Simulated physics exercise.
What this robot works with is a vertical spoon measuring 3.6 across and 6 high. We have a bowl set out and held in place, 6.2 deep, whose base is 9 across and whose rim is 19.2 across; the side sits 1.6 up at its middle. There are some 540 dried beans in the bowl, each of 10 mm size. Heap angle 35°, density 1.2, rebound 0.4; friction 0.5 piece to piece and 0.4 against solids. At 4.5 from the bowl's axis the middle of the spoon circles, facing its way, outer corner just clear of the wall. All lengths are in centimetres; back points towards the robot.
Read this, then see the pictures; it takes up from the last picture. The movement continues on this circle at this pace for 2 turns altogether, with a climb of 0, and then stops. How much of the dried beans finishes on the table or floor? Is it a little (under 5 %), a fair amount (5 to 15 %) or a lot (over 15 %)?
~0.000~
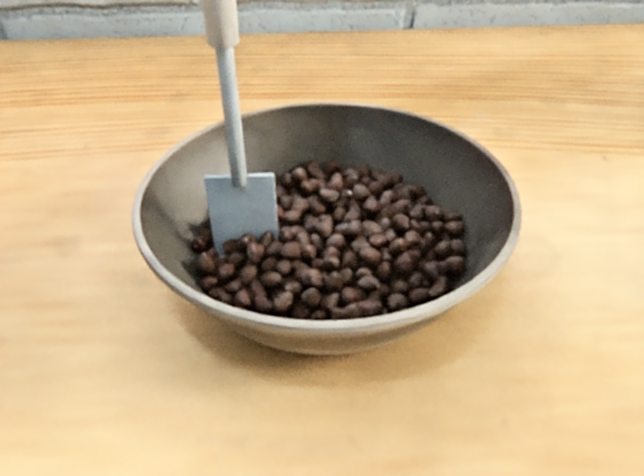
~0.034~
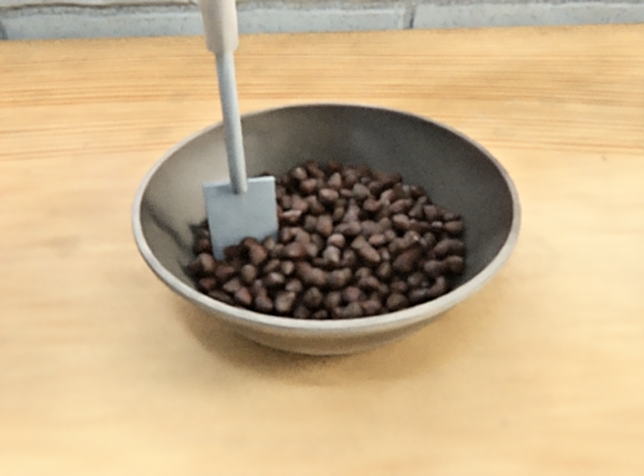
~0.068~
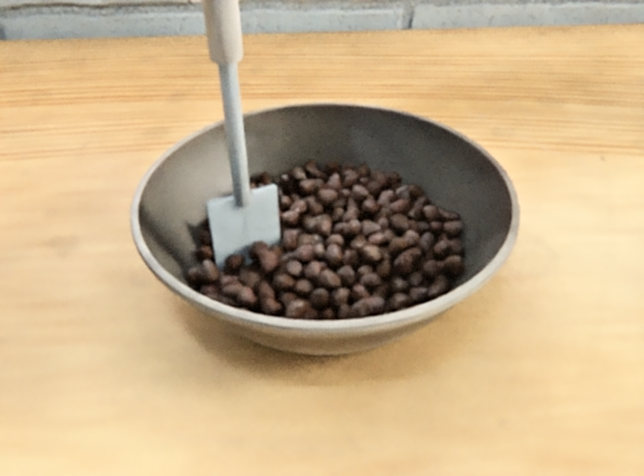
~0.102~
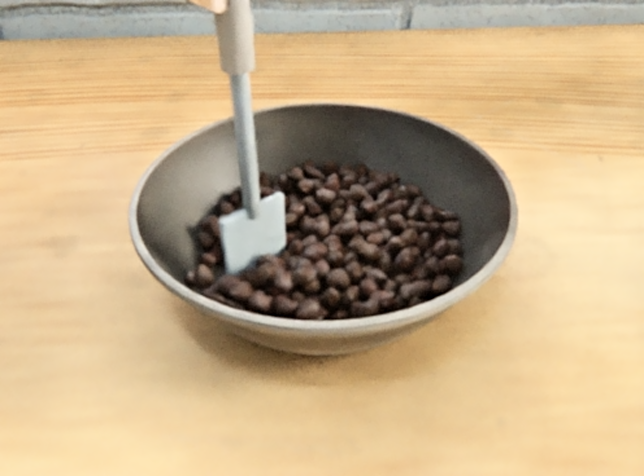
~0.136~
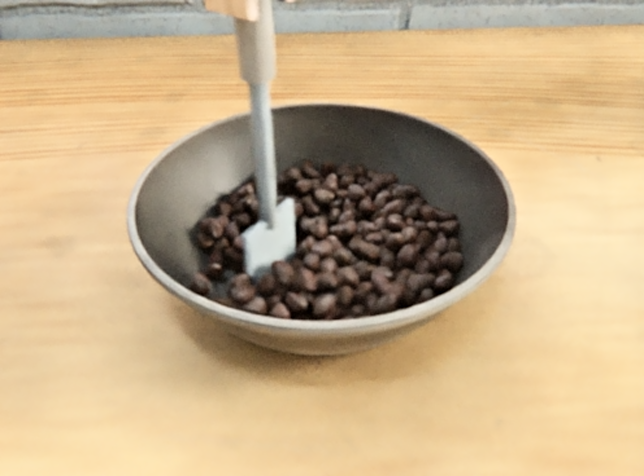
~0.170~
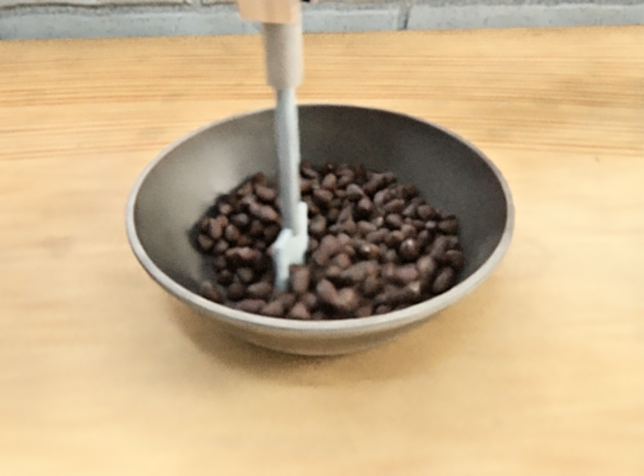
A fair amount, 5 to 15 %.
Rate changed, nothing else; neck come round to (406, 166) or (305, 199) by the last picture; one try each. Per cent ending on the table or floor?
Roughly 45 per cent on the first try and 15 per cent on the second.
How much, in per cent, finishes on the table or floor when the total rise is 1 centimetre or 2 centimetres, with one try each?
5 and 0 %.
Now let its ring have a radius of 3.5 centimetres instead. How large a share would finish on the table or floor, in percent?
Around 5 in a hundred, in that case.
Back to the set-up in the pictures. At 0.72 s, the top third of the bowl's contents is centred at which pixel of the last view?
Around (212, 211).
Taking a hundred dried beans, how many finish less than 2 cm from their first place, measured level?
Roughly 5 percent of the load.
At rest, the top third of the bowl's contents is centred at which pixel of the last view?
Somewhere close to (231, 264).
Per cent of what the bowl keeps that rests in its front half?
Around 60 per cent of what the bowl keeps.
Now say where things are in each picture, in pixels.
Spoon neck at (236, 150), 0° round; upper third of the load around (333, 231), from x 200 to 455, top at y 170; 537 in the bowl, in the first picture.
Spoon neck at (235, 156), 7° round; upper third of the load around (333, 235), from x 200 to 455, top at y 170, in the second picture.
Spoon neck at (239, 169), 22° round; upper third of the load around (328, 244), from x 195 to 455, top at y 170, in the third picture.
Spoon neck at (249, 181), 38° round; upper third of the load around (331, 251), from x 195 to 455, top at y 170, in the fourth picture.
Spoon neck at (267, 191), 54° round; upper third of the load around (339, 259), from x 200 to 455, top at y 170, in the fifth picture.
Spoon neck at (290, 197), 70° round; upper third of the load around (348, 266), from x 205 to 455, top at y 170; 537 in the bowl, in the sixth picture.
By 0.72 s, 326° round, highest piece 7 above the table; 520 in the bowl, 16 on the table or floor, 1 in flight or on the tool.
By 1.26 s, 223° round, highest piece 8 above the table; 499 in the bowl, 34 on the table or floor, 4 in flight or on the tool.
By 1.74 s, 0° round, highest piece 7 above the table; 480 in the bowl, 57 on the table or floor.
By 2.44 s, 0° round, highest piece 7 above the table; 480 in the bowl, 57 on the table or floor.
Final count, 480 in the bowl, 57 on the table or floor. That is 11 % on the table or floor.
